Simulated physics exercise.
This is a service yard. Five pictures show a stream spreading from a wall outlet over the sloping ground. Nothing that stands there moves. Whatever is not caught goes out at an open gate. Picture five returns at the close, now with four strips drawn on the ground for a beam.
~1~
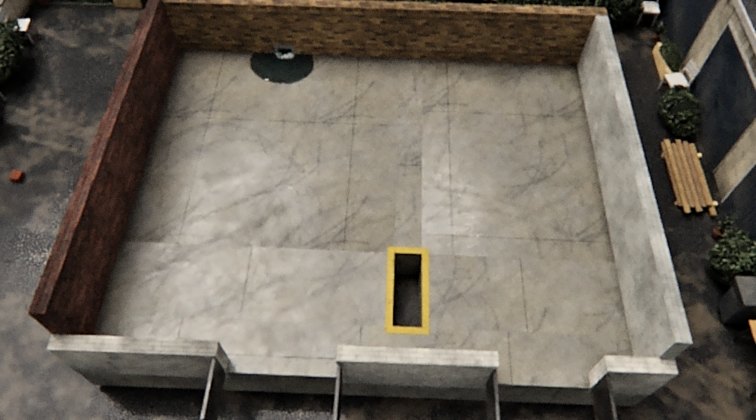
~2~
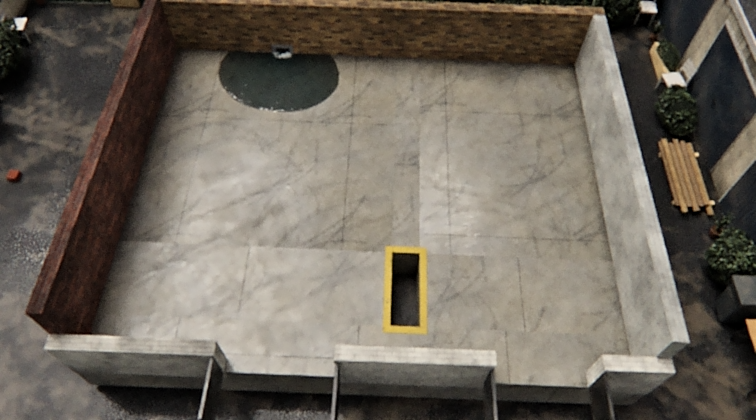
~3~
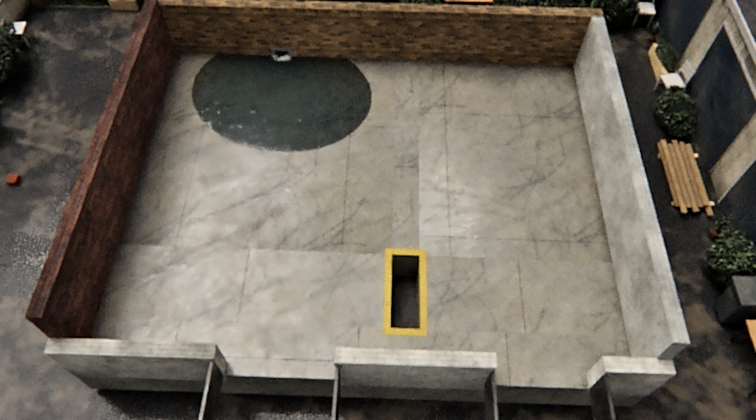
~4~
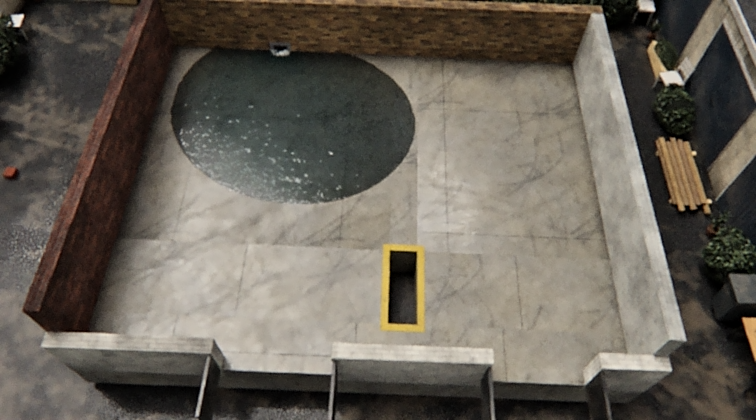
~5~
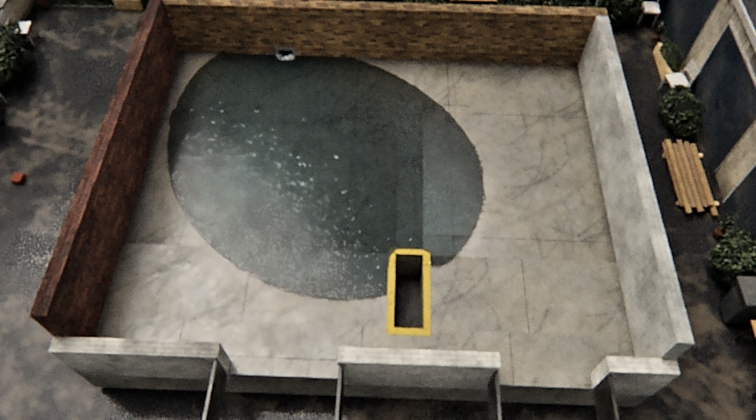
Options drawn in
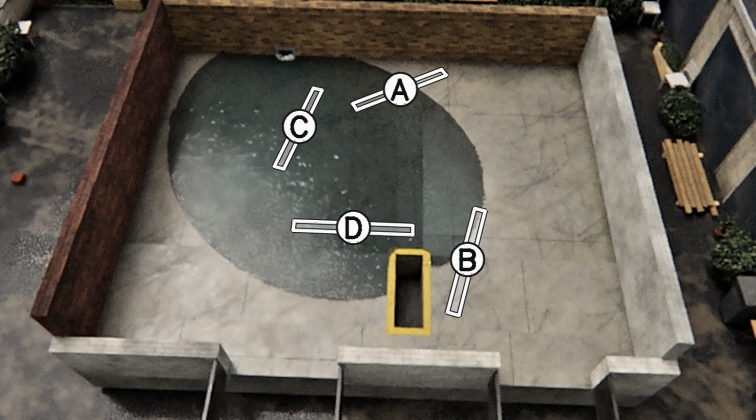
The clip shows a walled service yard from above as dark water spreads from an outfall by the back wall, widening across the pale floor toward the front until its edge reaches a yellow-rimmed drain pit.
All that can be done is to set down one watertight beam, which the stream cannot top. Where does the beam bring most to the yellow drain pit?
B.
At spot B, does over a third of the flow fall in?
Yes.
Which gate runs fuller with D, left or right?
The right one.
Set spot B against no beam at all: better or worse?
Better.
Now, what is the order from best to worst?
Best to worst: B, A, C, D.
On the marked copy, A from (354, 106) to (443, 72); B from (453, 313) to (479, 209); C from (279, 167) to (317, 89); D from (293, 225) to (412, 230).
Choosing A, about 31 % of the stream runs into the yellow drain pit, about 66 % out by the gates.
Choosing B, about 47 % of the stream runs into the yellow drain pit, about 52 % out by the gates.
Choosing C, about 16 % of the stream runs into the yellow drain pit, about 82 % out by the gates.
Choosing D, about 4 % of the stream runs into the yellow drain pit, about 96 % out by the gates.
